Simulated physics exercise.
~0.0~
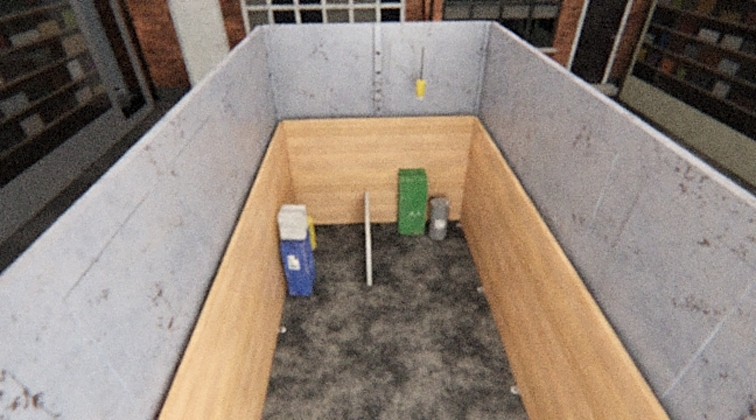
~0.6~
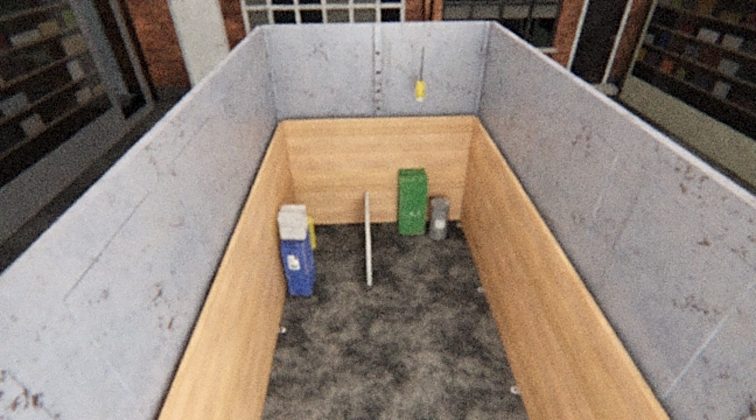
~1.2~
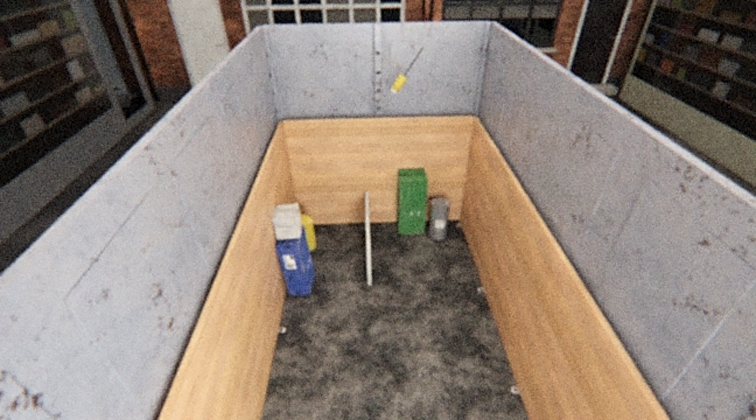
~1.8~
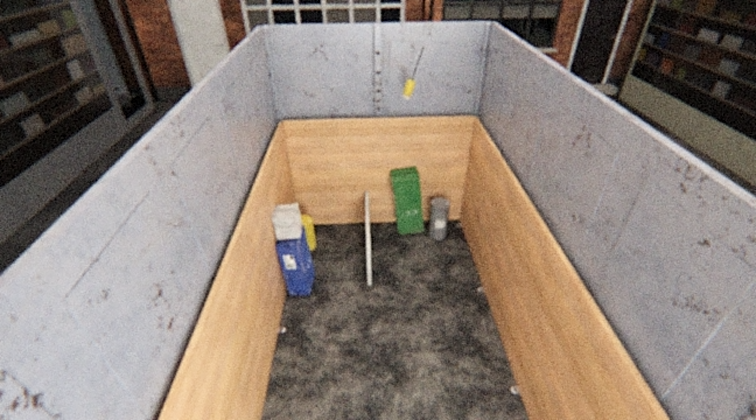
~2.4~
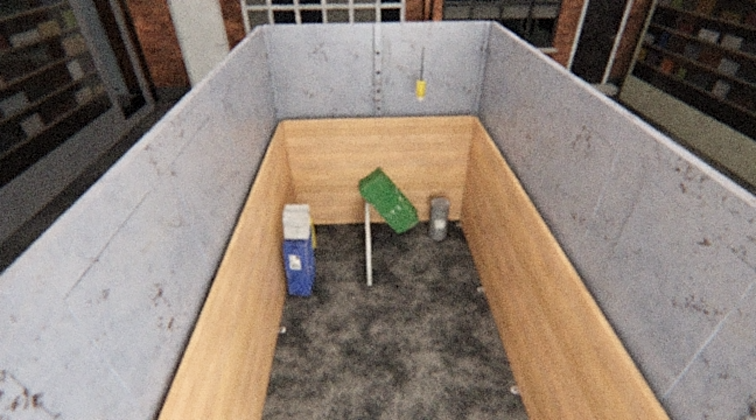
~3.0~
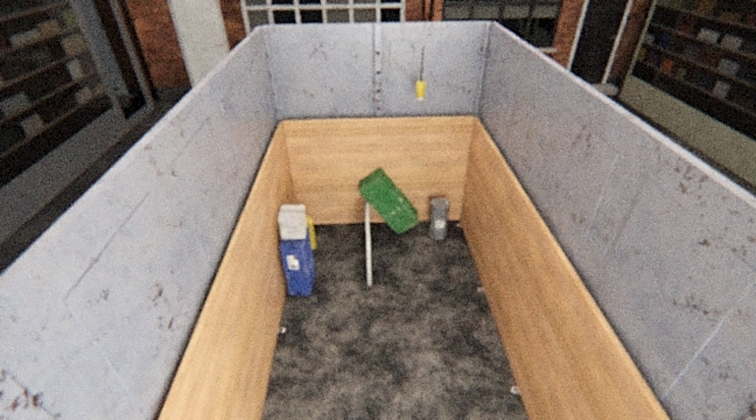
The video shows the load bay of a van with a green box, a grey canister, a yellow canister and a white box above a blue one. The green box tips to the left and ends leaning over the low board, while the others remain in place.
